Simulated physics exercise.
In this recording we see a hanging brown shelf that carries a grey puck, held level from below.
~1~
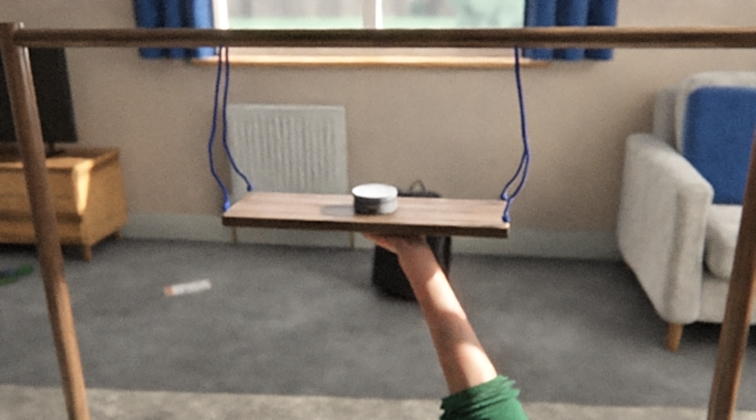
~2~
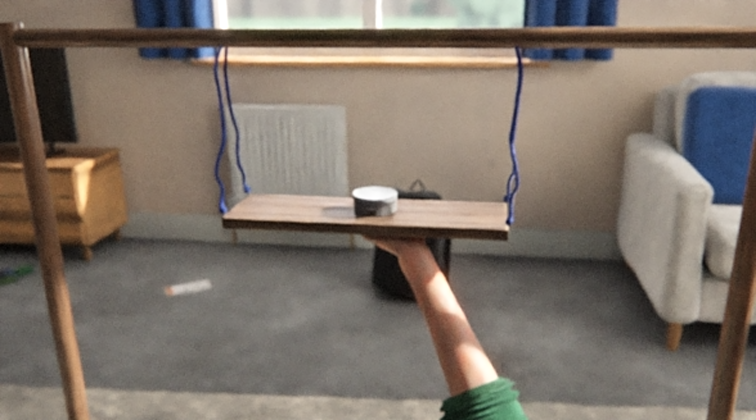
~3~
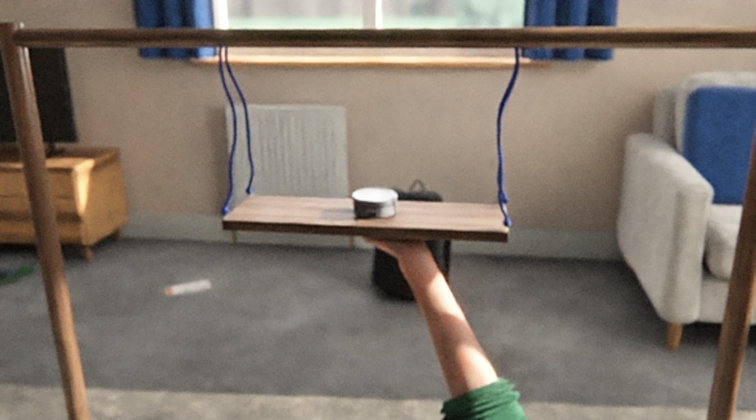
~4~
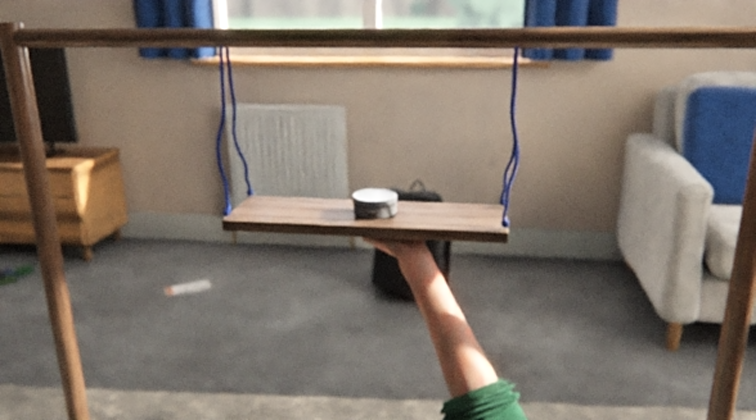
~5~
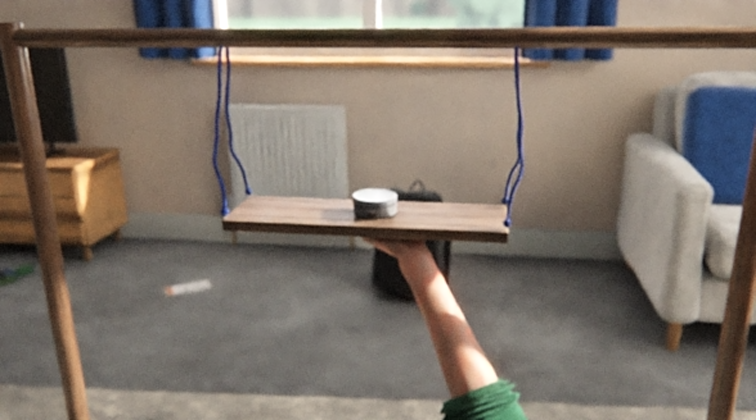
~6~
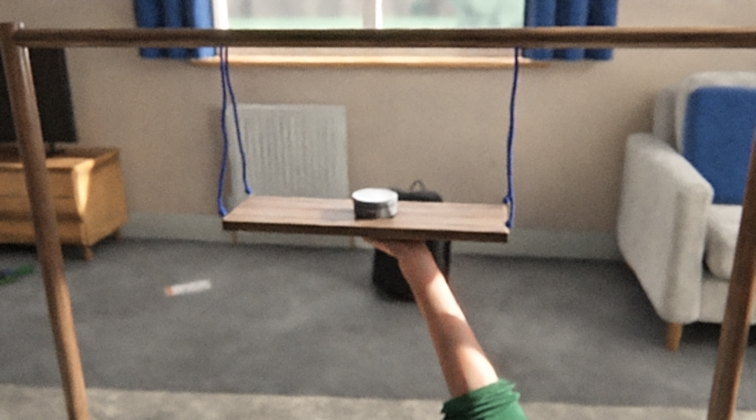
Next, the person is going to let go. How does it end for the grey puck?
Holds its spot.
Then, 0.42 s past the final frame, board level; puck on the board near (375, 207).
When it is over, board level; puck on the board near (375, 207). The grey puck remains aboard.
